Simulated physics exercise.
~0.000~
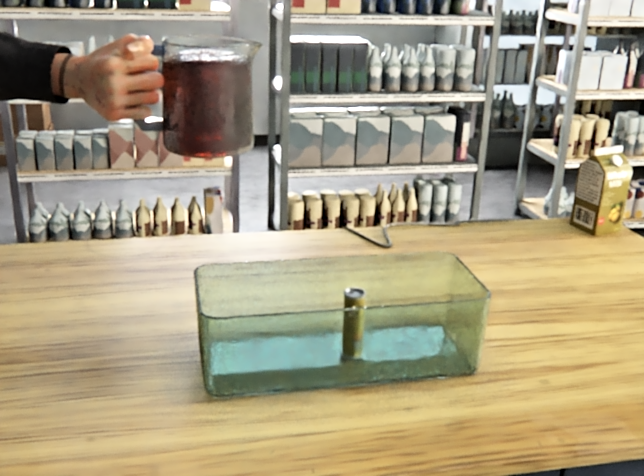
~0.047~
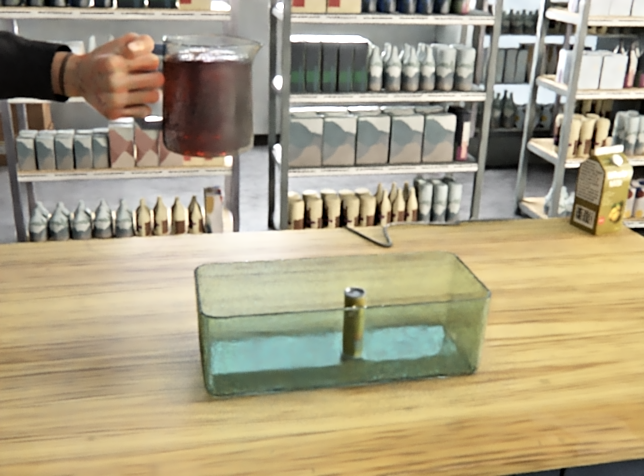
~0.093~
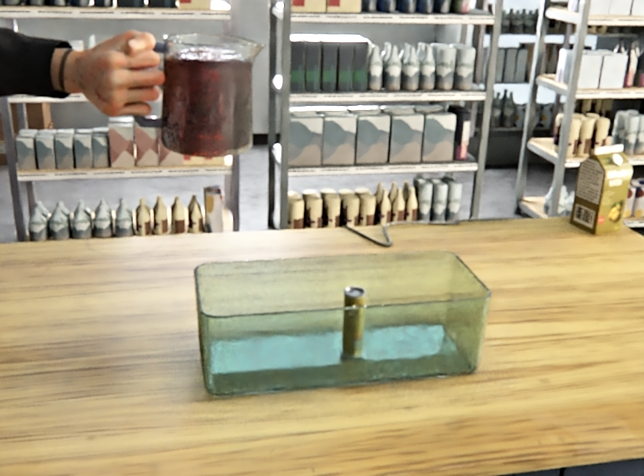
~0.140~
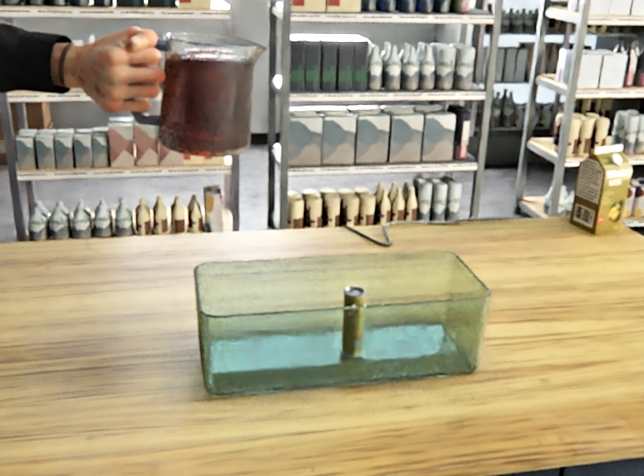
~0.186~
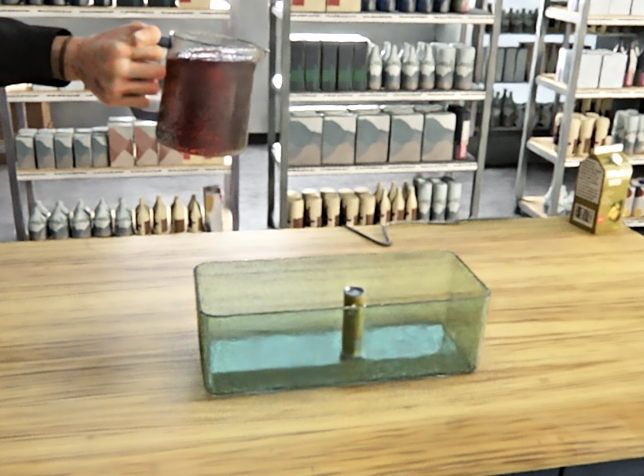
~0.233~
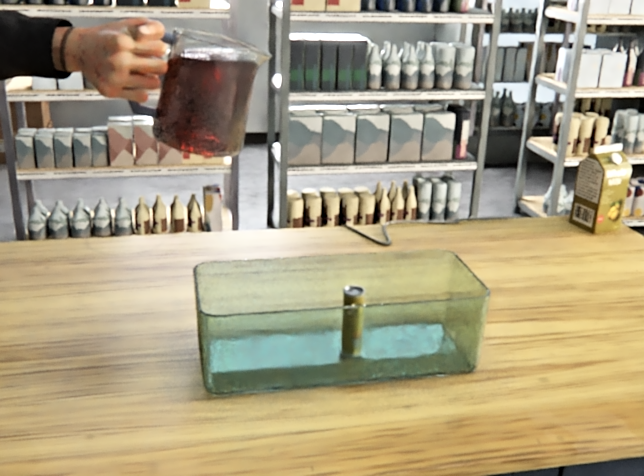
We see a hand at the left holding a glass pitcher of dark reddish tea above a wooden counter, near a greenish clear basin with a small tin standing inside; the hand gradually tilts the pitcher slightly to the right.
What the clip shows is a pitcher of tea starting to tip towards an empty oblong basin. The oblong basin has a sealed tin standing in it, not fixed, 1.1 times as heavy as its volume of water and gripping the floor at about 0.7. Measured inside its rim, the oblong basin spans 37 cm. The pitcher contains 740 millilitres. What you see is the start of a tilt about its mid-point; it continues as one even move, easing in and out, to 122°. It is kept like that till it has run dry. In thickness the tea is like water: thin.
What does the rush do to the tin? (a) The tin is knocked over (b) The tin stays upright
The tin is knocked over (a).
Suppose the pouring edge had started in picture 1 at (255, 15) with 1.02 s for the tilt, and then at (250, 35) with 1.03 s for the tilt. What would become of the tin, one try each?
Trial 1 - tin tips; trial 2 - tin tips.
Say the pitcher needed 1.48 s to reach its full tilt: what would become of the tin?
The tin tips over.
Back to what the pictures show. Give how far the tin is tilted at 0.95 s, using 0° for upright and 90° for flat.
60°.
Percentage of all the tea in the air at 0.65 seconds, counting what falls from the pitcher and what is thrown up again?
Estimate: Some 20 % of the total.
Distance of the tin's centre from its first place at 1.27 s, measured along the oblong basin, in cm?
Some 11 cm.
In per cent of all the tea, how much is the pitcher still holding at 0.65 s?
Close to 78 in a hundred.
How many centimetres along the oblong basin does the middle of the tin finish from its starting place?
In the end the tin's centre has shifted about 11.0 centimetres.
Then, 0.65 s in, the tilt is 76° and 78 per cent is still to pour; the tin stands where it began.
Then, 0.95 s in, the tilt is 116° and 18 per cent is still to pour; the tin lies on its side.
Then, 1.27 s in, the tilt is 122° and 0 per cent is still to pour; the tin lies on its side.
Then, 1.62 s in, the tilt is 122° and 0 per cent is still to pour; the tin lies on its side.
Finally, the tin lies on its side.
